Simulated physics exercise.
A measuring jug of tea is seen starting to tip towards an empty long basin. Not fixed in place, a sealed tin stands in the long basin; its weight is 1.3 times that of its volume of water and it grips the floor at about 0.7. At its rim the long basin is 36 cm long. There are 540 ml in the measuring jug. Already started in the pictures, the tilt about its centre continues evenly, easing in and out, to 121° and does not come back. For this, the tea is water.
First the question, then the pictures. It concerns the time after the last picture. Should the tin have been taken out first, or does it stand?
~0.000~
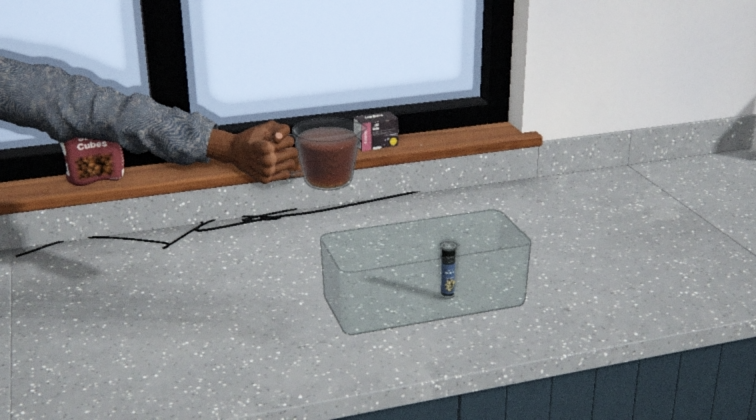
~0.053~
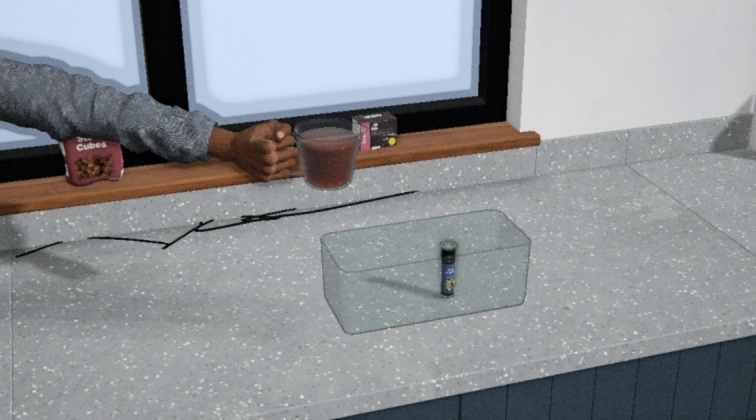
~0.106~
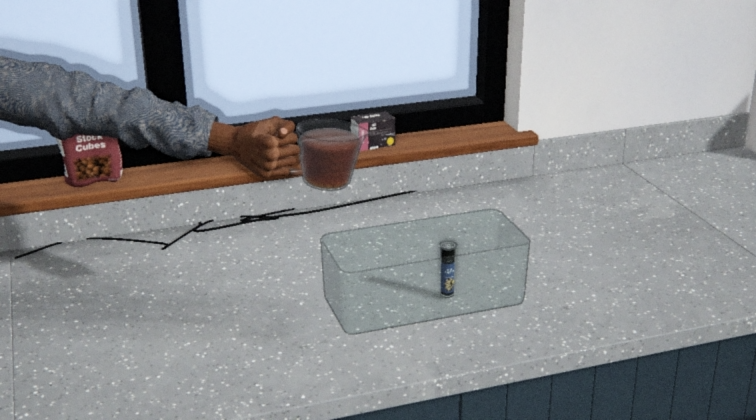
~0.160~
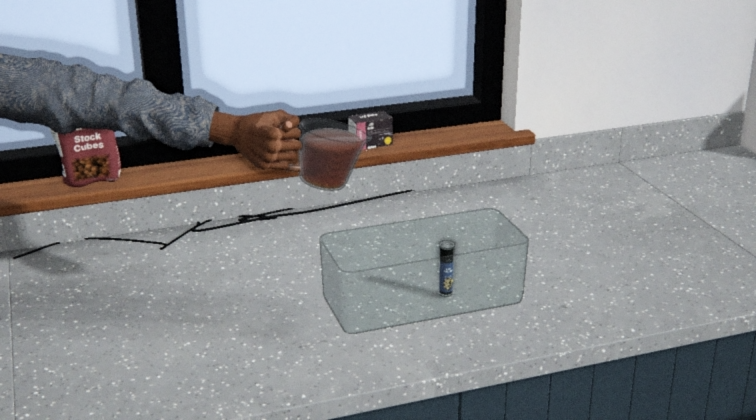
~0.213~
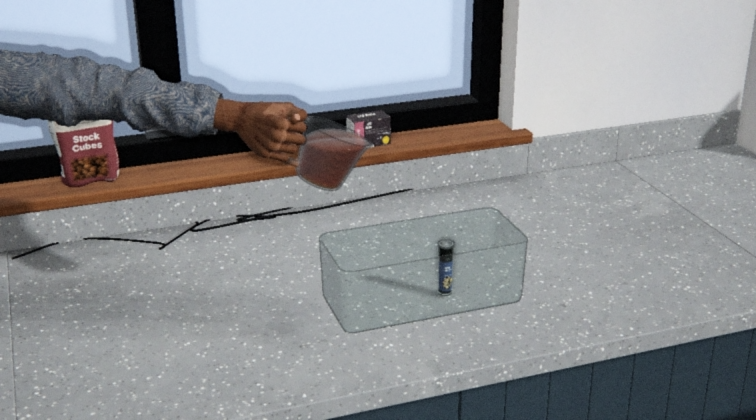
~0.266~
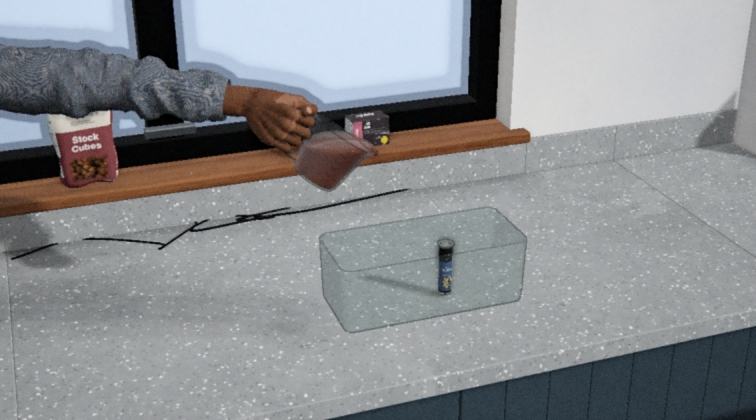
It never tumbles.
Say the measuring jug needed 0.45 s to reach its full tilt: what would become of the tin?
Outcome - the tin remains standing.
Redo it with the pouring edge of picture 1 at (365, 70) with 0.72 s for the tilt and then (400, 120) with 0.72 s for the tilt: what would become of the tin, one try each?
Run one: It does not tip. Run two: It tumbles.
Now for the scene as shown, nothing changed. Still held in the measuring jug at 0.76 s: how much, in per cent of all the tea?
Close to 0 in a hundred.
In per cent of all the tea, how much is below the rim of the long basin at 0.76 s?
The fraction sits near 94 in a hundred.
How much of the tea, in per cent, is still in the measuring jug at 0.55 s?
Close to 26 percent of the liquid remains at that time.
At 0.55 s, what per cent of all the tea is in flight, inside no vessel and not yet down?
40 per cent.
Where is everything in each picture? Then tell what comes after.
The first frame shows tilt 0°; pouring edge (367, 126); surface from (296, 140) to (357, 133); the long basin's rim runs from (330, 255) to (516, 227); the tin's top is at (449, 248).
The second frame shows tilt 2°; pouring edge (368, 127); surface from (297, 140) to (357, 133).
The third frame shows tilt 6°; pouring edge (370, 131); surface from (300, 139) to (359, 135).
The fourth frame shows tilt 14°; pouring edge (371, 136); surface from (301, 140) to (362, 136).
The fifth frame shows tilt 24°; pouring edge (373, 143); surface from (304, 142) to (367, 138).
The sixth frame shows tilt 36°; pouring edge (374, 153); surface from (303, 147) to (367, 146); 4 per cent is over the edge.
After 0.55 s the tilt is 105° and 27 per cent is still to pour; the tin stands where it began.
After 0.76 s the tilt is 121° and 0 per cent is still to pour; the tin stands where it began.
After 0.98 s the tilt is 121° and 0 per cent is still to pour; the tin stands where it began.
After 1.22 s the tilt is 121° and 0 per cent is still to pour; the tin stands where it began.
In the end the tin stands where it began.
